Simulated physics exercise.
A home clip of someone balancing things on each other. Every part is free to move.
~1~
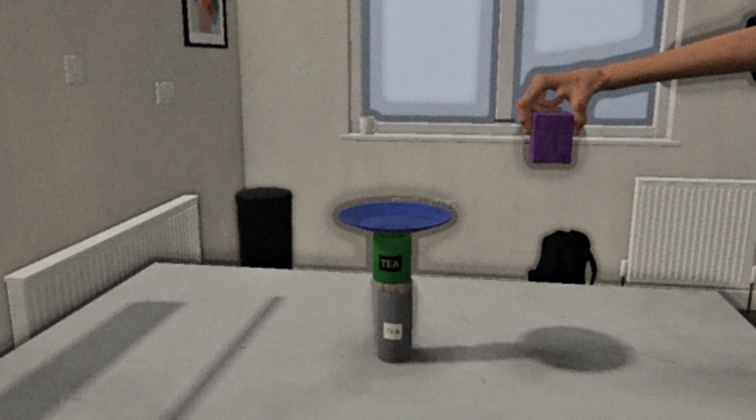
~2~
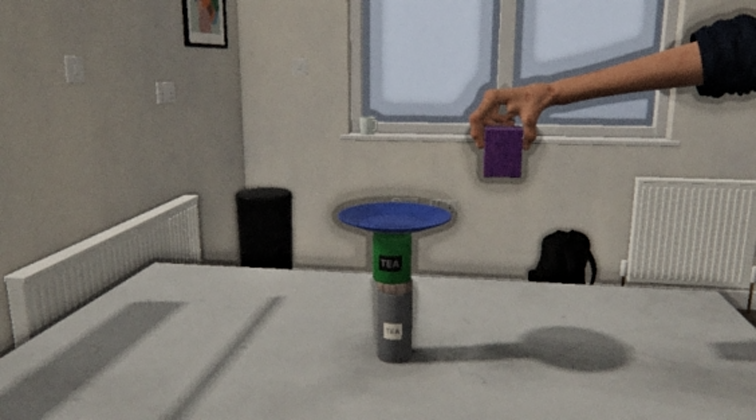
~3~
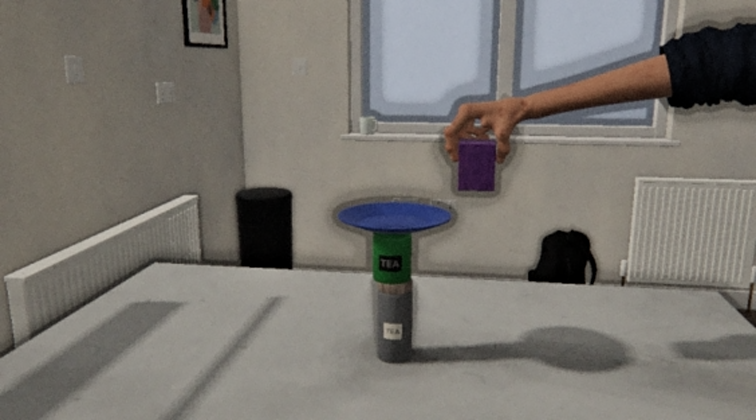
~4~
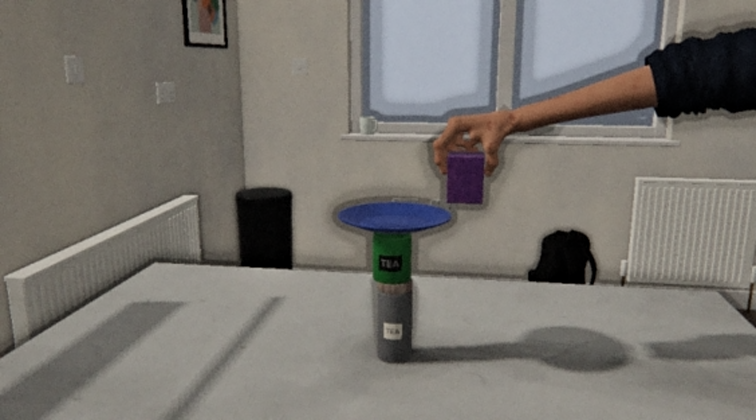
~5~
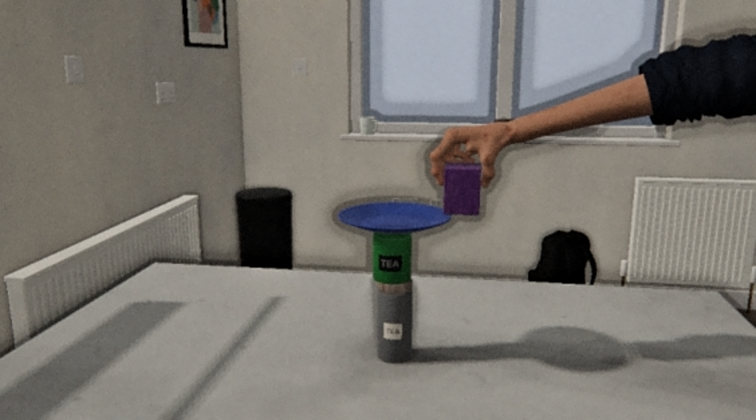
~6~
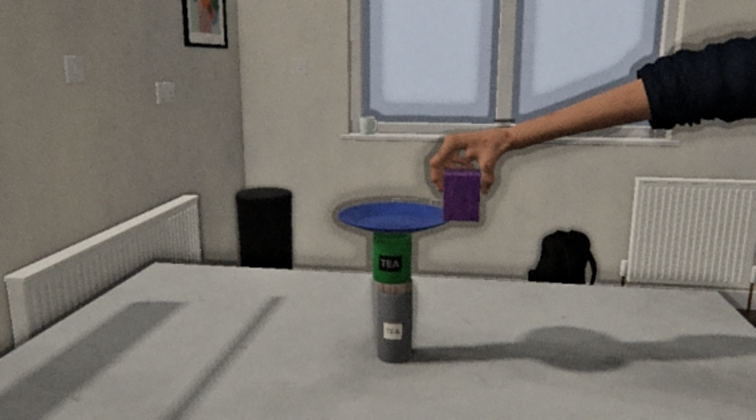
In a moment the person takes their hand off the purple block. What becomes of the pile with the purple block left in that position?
Doesn't stay standing.
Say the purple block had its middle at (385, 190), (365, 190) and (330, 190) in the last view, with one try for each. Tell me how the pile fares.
Result per try: First still standing, second still standing, third toppled.
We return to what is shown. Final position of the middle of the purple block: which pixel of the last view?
The object winds up at approximately (586, 336).
Then, 0.40 s past the last view, purple block now fallen.
Then, 0.70 s past the last view, things are still on the move.
Finally, fallen, purple block; the other 3 still in place. Final places as the last picture's camera would see them, purple block near (586, 336). The pile gives way.
